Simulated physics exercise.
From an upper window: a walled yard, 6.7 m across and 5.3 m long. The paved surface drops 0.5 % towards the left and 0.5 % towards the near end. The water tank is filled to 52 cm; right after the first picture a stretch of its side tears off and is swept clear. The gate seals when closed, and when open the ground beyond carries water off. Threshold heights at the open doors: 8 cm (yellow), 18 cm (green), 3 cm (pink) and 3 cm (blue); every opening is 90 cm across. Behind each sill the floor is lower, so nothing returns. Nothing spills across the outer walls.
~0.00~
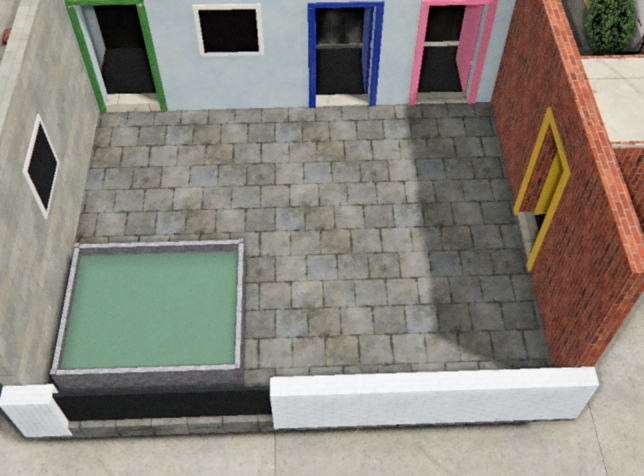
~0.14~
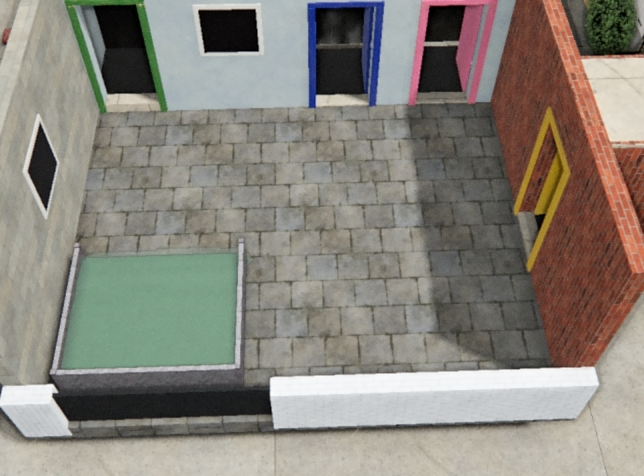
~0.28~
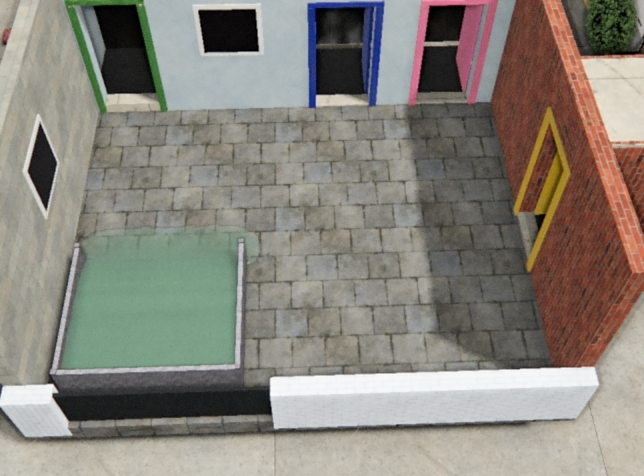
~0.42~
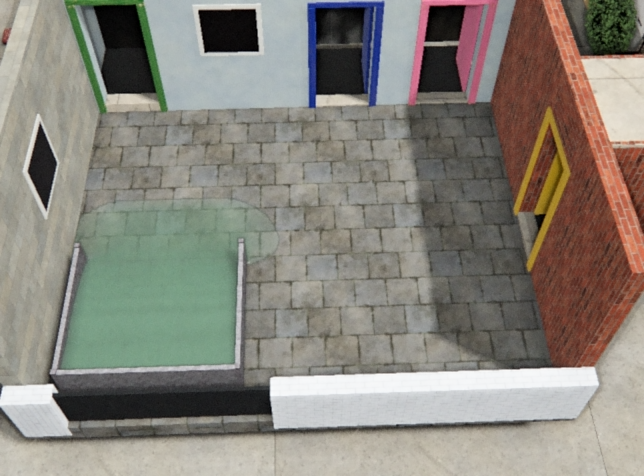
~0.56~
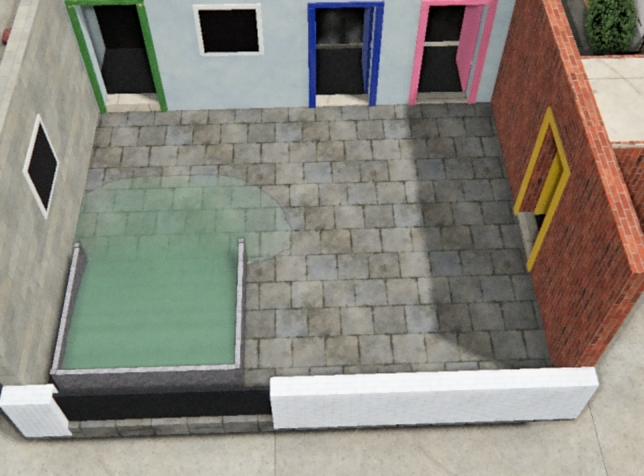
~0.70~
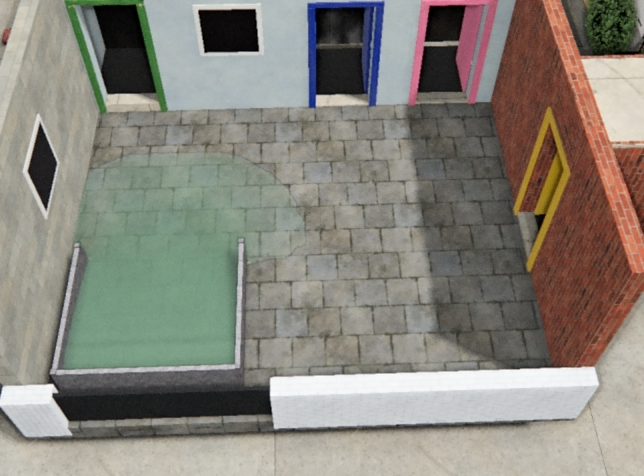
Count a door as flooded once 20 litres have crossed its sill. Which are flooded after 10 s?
Within that time: At the yellow door it keeps below the limit; at the green door it exceeds the limit; at the pink door it exceeds the limit; at the blue door it goes over the limit.
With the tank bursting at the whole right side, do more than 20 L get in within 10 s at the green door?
Then: Green not over.
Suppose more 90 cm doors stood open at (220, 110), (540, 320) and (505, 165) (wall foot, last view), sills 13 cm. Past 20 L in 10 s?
In turn: Above, under, under.
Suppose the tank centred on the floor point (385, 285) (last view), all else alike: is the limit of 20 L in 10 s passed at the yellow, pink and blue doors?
Against that limit: Yellow under, pink above, blue past it.
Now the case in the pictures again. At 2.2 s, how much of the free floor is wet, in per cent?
About 40 per cent.
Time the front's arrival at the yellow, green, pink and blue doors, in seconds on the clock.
Yellow 4.5 s, green 1.0 s, pink 2.8 s, blue 2.0 s.
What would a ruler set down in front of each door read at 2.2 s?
In cm: Yellow 0, green 36, pink 0, blue 8.
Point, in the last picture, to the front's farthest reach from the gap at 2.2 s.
At about (356, 110).
After 1.4 s water covers 35 % of the floor and is deepest (30 cm) near (174, 115); yellow door not reached, green door 27 cm at the sill, 0 L in, pink door not reached, blue door not reached.
After 2.2 s water covers 40 % of the floor and is deepest (37 cm) near (107, 133); yellow door not reached, green door 36 cm at the sill, 37 L in, pink door not reached, blue door 8 cm at the sill, 0 L in.
After 3.5 s water covers 50 % of the floor and is deepest (24 cm) near (97, 125); yellow door not reached, green door 24 cm at the sill, 115 L in, pink door 5 cm at the sill, 0 L in, blue door 8 cm at the sill, 25 L in.
After 6.0 s water covers 80 % of the floor and is deepest (18 cm) near (44, 411); yellow door 9 cm at the sill, 0 L in, green door 8 cm at the sill, 124 L in, pink door 7 cm at the sill, 13 L in, blue door 5 cm at the sill, 47 L in.
After 10.0 s water covers 100 % of the floor and is deepest (12 cm) near (255, 403); yellow door 5 cm at the sill, 1 L in, green door 4 cm at the sill, 124 L in, pink door 5 cm at the sill, 56 L in, blue door 3 cm at the sill, 51 L in.
